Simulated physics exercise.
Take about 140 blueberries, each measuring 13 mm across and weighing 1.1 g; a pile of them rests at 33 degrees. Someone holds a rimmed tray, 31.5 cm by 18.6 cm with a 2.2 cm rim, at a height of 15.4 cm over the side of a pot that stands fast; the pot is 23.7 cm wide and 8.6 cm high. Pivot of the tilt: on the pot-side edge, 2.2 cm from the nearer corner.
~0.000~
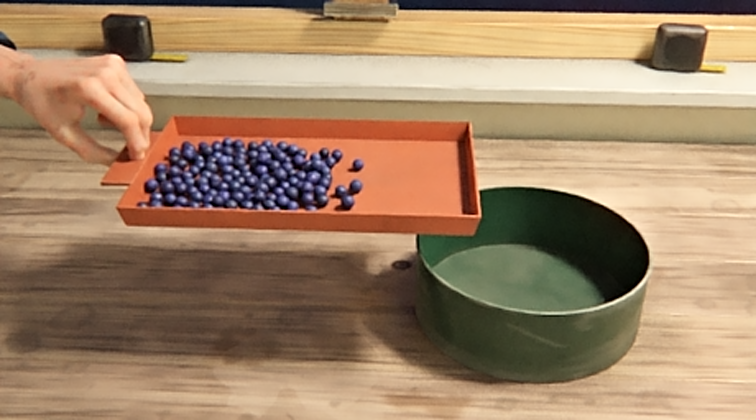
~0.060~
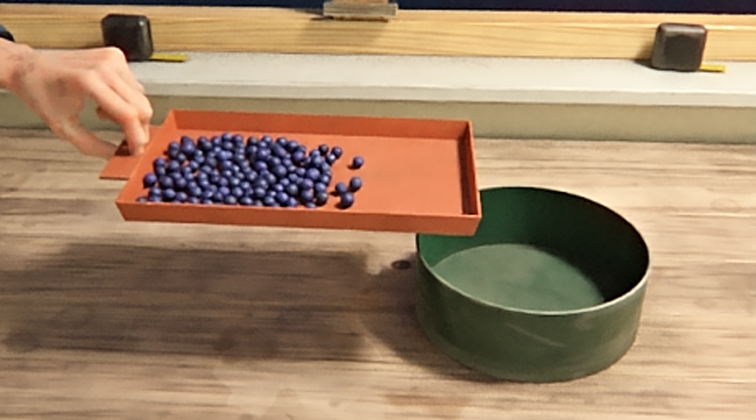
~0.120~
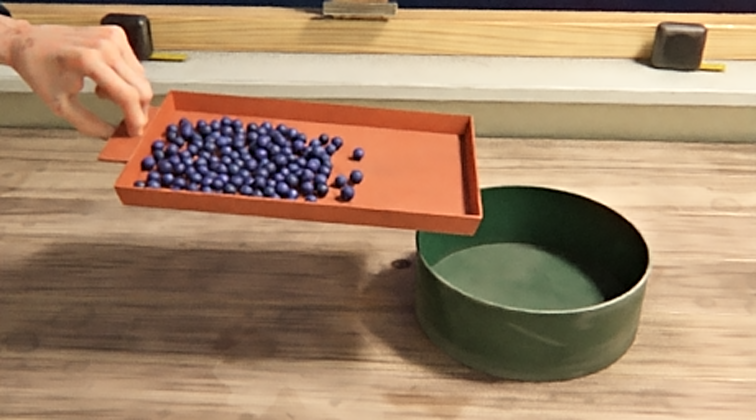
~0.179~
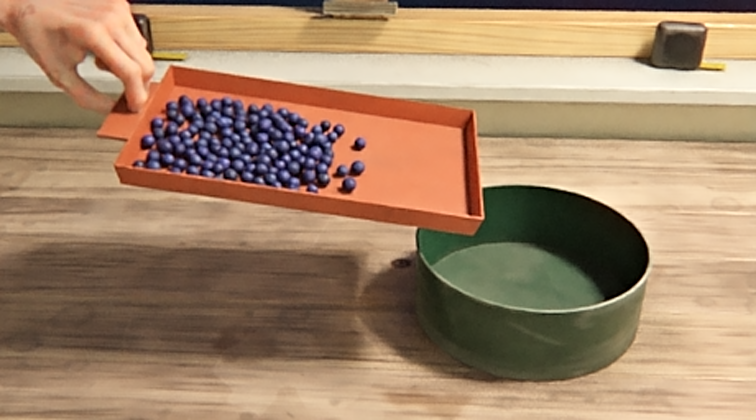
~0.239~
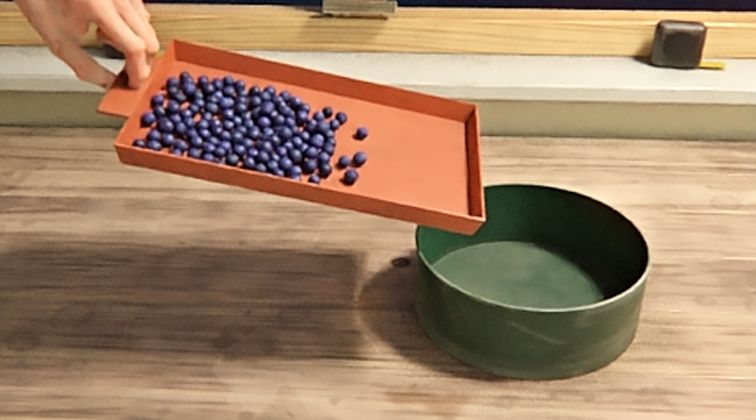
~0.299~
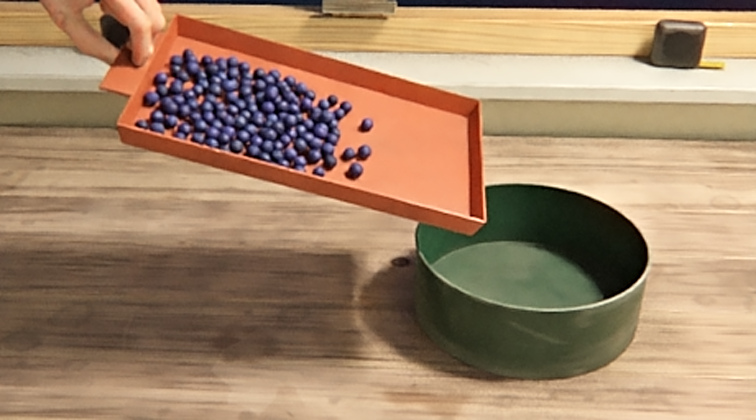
We see a hand holding a reddish-orange rimmed tray of small dark blue balls beside a green pot, then raising the tray's left end so it slopes down to the right, while the balls shift only slightly.
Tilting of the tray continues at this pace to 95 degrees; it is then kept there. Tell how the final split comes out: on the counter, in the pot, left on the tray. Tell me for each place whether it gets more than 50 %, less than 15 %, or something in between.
Counter: A mid-sized amount. Pot: A majority. Tray: A low amount.
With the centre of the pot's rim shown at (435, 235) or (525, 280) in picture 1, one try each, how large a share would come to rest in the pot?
About 0 and 100 per cent.
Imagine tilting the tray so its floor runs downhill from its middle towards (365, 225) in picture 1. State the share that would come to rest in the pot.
The share would be about 5 percent.
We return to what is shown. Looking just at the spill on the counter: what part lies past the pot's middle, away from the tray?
I reckon around 40 per cent.
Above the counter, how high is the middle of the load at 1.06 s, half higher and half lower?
Around 18 cm up.
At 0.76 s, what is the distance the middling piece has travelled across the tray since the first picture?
14 cm.
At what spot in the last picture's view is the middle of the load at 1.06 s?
Look about (494, 198) in the last view.
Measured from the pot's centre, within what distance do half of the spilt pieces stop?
I'd say close to 18 centimetres.
After 0.76 s, tilt 56 degrees; the tray holds 100 %, the pot 0 %.
Then, at 1.06 s, tilt 79 degrees; the tray holds 75 %, the pot 10 %.
After 1.47 s, tilt 95 degrees; the tray holds 10 %, the pot 50 %.
At rest (2.4 s), counter 40 %, pot 60 %, tray 0 %.
